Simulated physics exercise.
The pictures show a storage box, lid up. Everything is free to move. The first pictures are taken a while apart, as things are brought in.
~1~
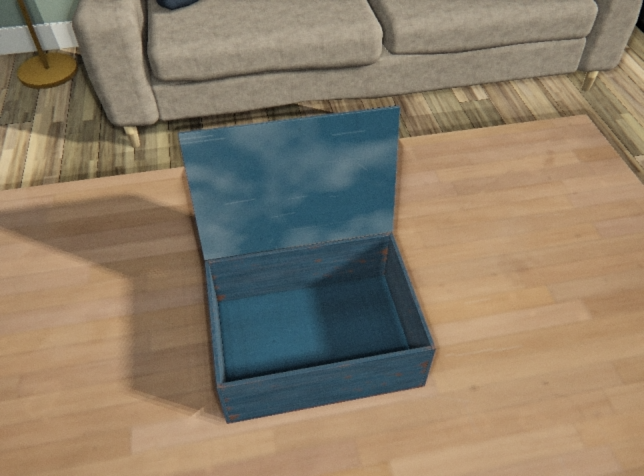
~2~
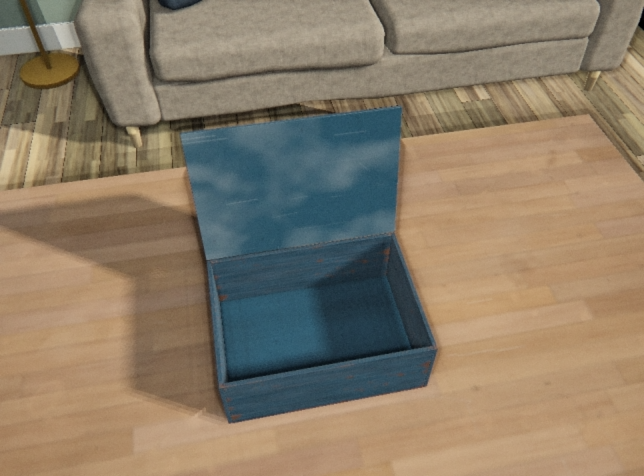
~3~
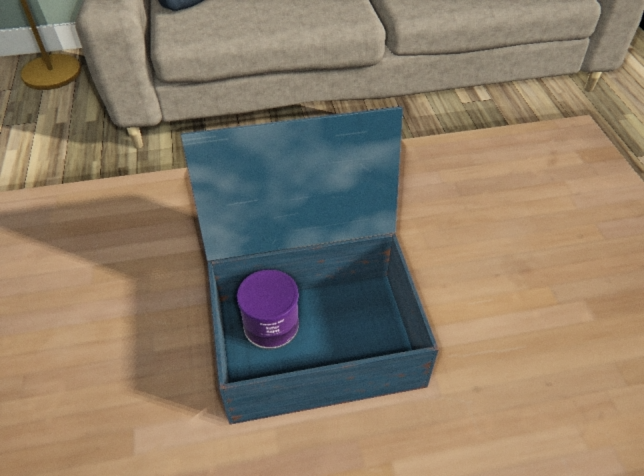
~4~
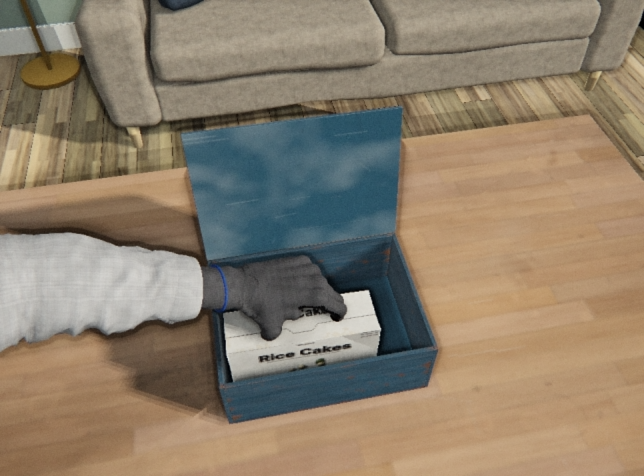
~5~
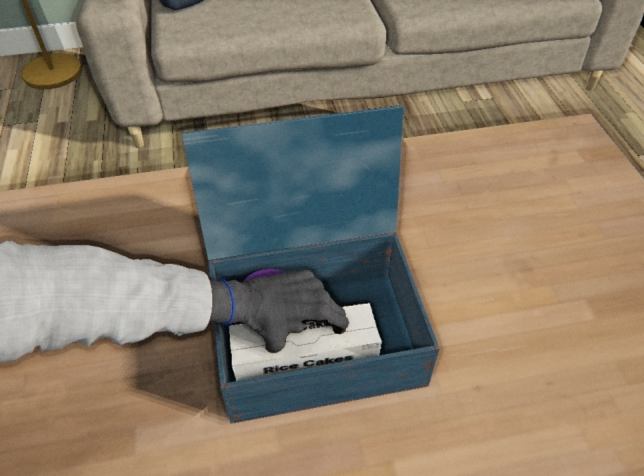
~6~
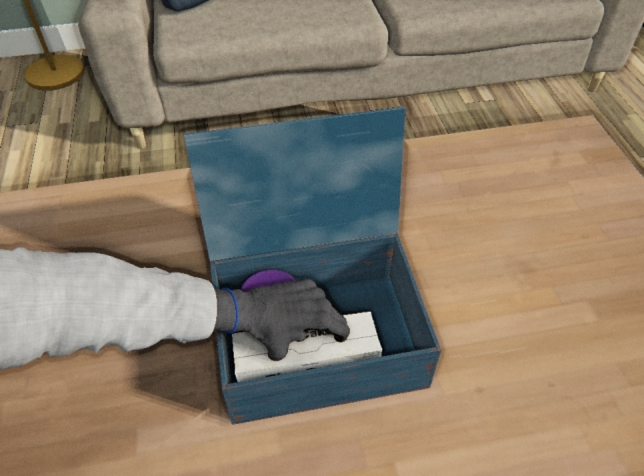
A wooden table in a living room is seen from above at an angle, with a grey sofa and a lamp base behind it. An open blue storage box with its lid raised stands empty on the table, then holds a purple tin at its left. A gloved hand in a white sleeve reaches from the left and lowers a white rice cakes carton into the front.
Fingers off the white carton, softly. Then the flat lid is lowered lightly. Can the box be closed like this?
In the end the lid closes.
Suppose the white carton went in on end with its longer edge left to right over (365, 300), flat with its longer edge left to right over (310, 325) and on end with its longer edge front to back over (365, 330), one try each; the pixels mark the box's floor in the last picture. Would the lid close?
First try: It is held up; second try: It closes; third try: It is held up.
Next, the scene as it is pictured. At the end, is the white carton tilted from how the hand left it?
It stays as placed.
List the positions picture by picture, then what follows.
In the first picture, the last thing is not in view yet.
In the second picture, the last thing is not in view yet.
In the third picture, the last thing is not in view yet; purple tin (270, 310).
The fourth picture shows still above its spot; white carton (302, 339).
The fifth picture shows still above its spot; white carton (305, 350).
The sixth picture shows put in, still held; white carton (307, 358).
Then, 1.10 s on from there, lid starting down.
Then, 1.60 s on from there, lid 59° above the rim.
Then, 1.90 s on from there, lid 34° above the rim.
Then, 2.20 s on from there, lid 5° above the rim.
In the end, lid shut; both unmoved. At the end, from the last picture's camera, white carton near (307, 358).
